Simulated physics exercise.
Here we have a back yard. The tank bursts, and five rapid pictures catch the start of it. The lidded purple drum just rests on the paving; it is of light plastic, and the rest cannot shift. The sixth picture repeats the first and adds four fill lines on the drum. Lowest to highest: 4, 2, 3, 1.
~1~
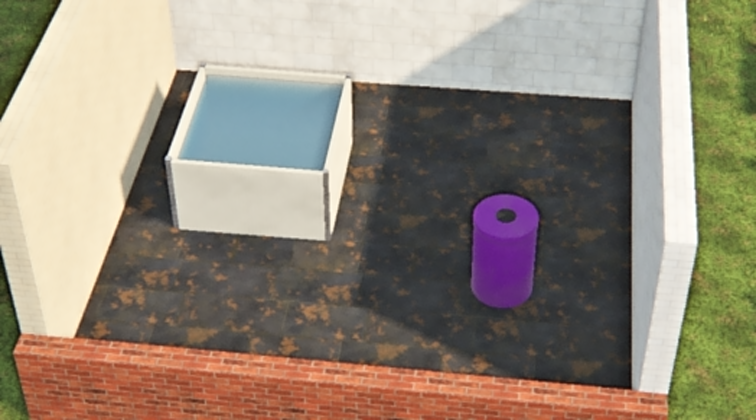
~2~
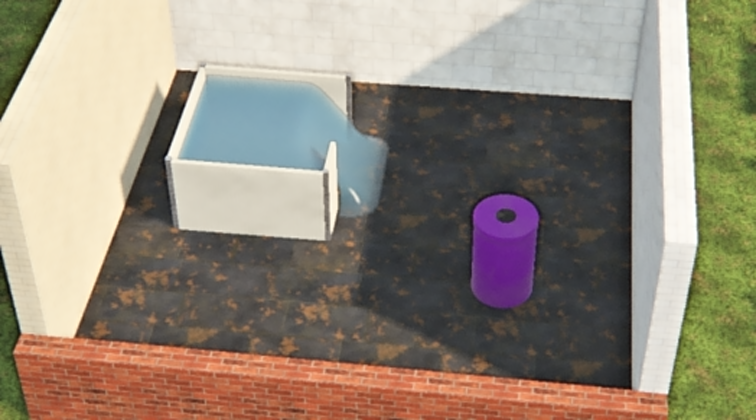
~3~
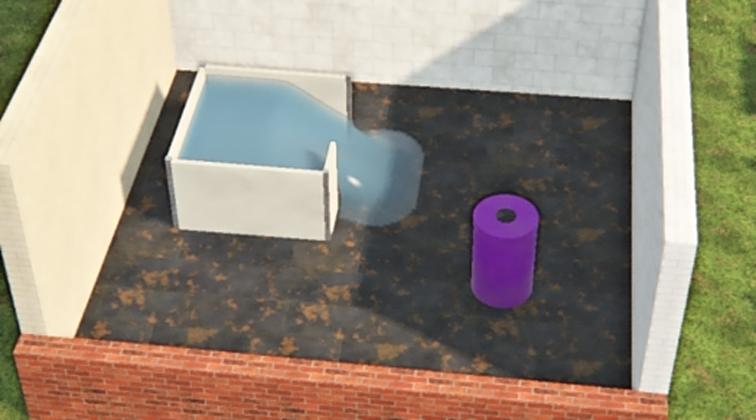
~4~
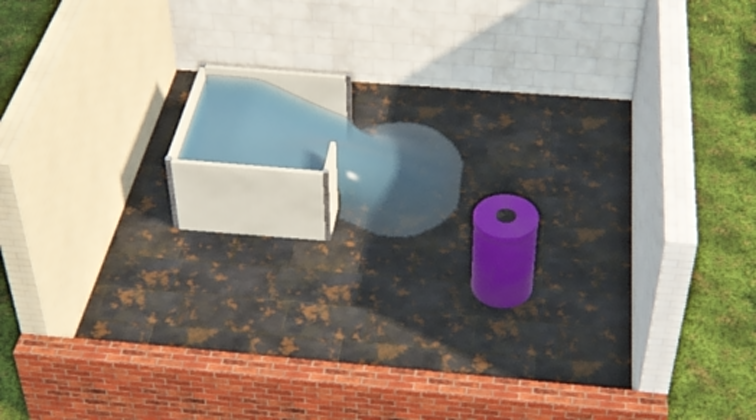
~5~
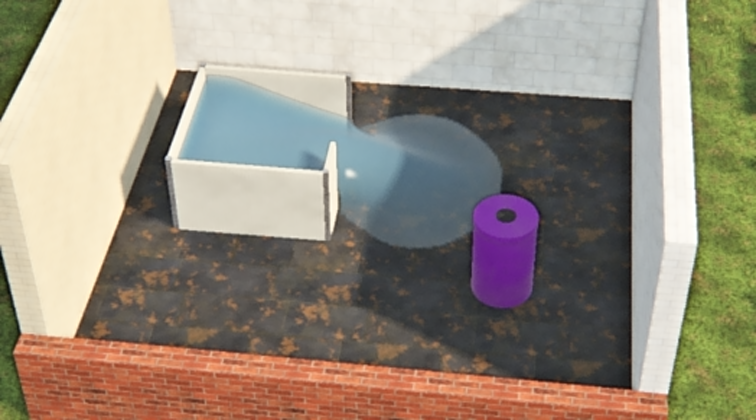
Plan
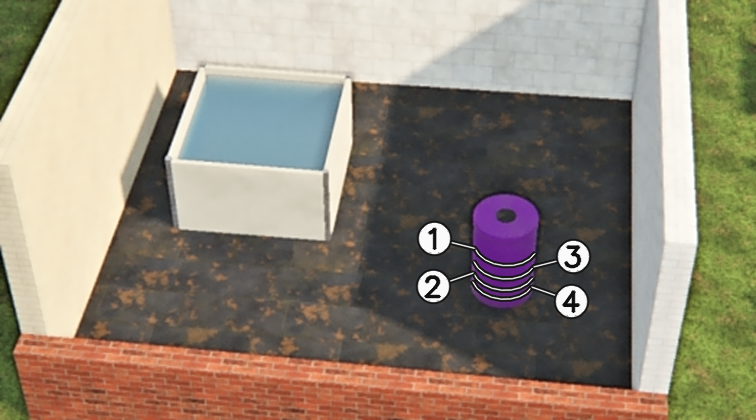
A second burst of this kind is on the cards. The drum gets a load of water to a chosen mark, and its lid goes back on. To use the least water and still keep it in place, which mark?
The answer is level 2.
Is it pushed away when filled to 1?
No.
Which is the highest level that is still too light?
4.
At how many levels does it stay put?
Three of them.
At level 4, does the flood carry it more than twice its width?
No.
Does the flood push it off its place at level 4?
Yes.
On the marked copy, 1 at (503, 265); 2 at (501, 290); 3 at (502, 278); 4 at (500, 299); from the bottom up 4, 2, 3, 1.
Choosing 1, it does not move.
Choosing 2, it does not move.
Choosing 3, it does not move.
Choosing 4, it is pushed about half its own width away.
